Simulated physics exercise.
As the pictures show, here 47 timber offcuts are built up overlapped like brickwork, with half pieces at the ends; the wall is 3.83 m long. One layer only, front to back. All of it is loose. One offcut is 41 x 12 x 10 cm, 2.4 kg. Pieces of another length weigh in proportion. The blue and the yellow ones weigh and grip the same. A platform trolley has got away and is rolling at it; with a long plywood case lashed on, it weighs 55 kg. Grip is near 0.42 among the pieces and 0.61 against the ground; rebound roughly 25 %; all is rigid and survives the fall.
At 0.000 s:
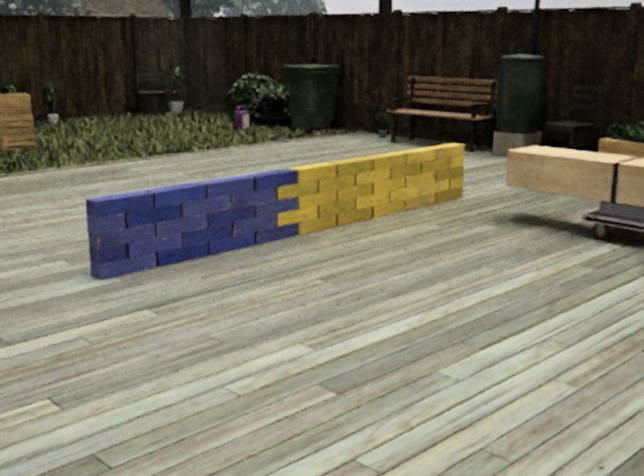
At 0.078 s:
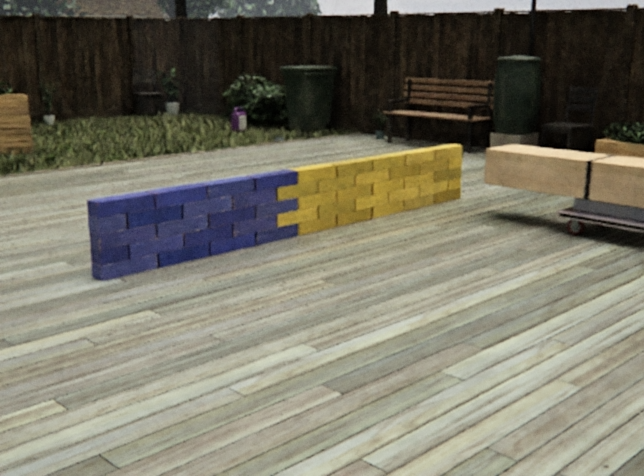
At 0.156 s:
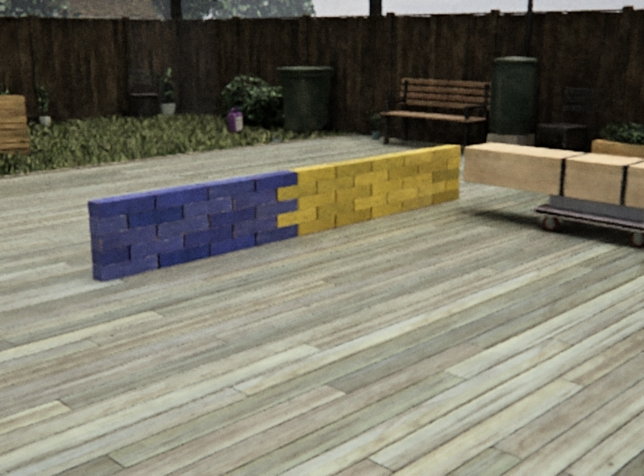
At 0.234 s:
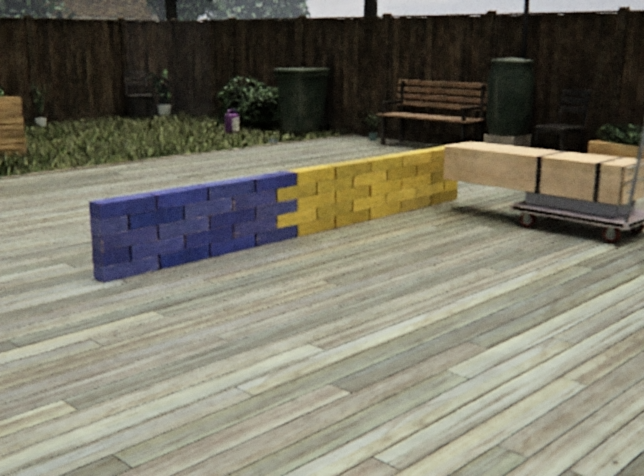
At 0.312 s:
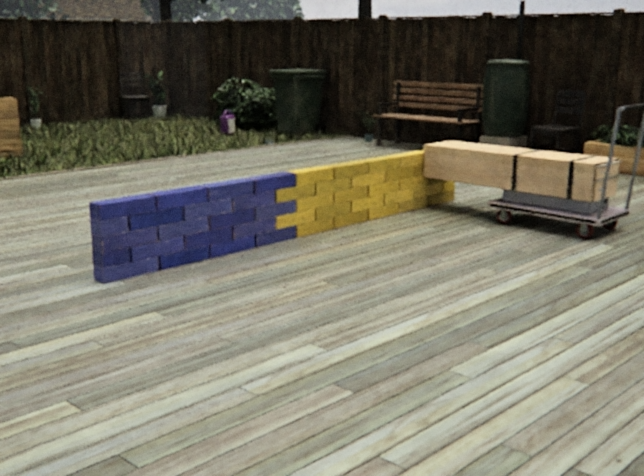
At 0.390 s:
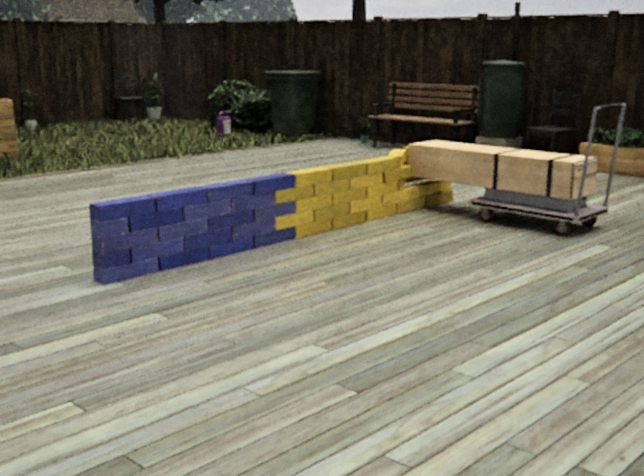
In the video, a platform trolley carrying a long strapped case rolls leftward across wooden decking toward a low wall of blue and yellow blocks, then pushes into the yellow right-hand part, shifting several blocks while the blue part stays still.
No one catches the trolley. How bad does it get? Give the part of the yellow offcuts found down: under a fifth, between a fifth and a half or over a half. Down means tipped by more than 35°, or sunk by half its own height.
Ending down: Between a fifth and a half.
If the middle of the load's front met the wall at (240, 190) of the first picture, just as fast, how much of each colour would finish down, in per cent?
Then blue 40, yellow 10 per cent.
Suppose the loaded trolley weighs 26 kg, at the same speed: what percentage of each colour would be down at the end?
Then blue 0, yellow 40 per cent.
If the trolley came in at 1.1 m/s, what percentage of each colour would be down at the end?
Then blue 0, yellow 30 per cent.
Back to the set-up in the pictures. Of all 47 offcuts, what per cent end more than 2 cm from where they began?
It is 30 per cent.
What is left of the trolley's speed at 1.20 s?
Roughly 1.1 m/s.
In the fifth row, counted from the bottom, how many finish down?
3 from that row.
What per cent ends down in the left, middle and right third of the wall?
Left 0, middle 0, right 60 per cent.
After 0.52 s, load 40 cm past the wall's line, still rolling; 3 of the 27 yellow offcuts down (3 of 47 in all colours); top yellow offcut 17° from how it stood, 48 mm lower.
After 0.80 s, load 91 cm past the wall's line, still rolling; 6 of the 27 yellow offcuts down (6 of 47 in all colours); top yellow offcut on its side.
After 1.20 s, load 1.45 m past the wall's line, still rolling; 9 of the 27 yellow offcuts down (9 of 47 in all colours); top yellow offcut on its side.
After 1.72 s, load 1.89 m past the wall's line, still rolling; 10 of the 27 yellow offcuts down (10 of 47 in all colours); top yellow offcut 41 cm lower.
In the end (2.9 s), load 2.17 m past the wall's line, stopped; 10 of the 27 yellow offcuts down (10 of 47 in all colours); top yellow offcut 41 cm lower; top blue offcut unmoved. That is 37 per cent. From the last view, middles, top yellow offcut near (322, 169), top blue offcut near (269, 183).
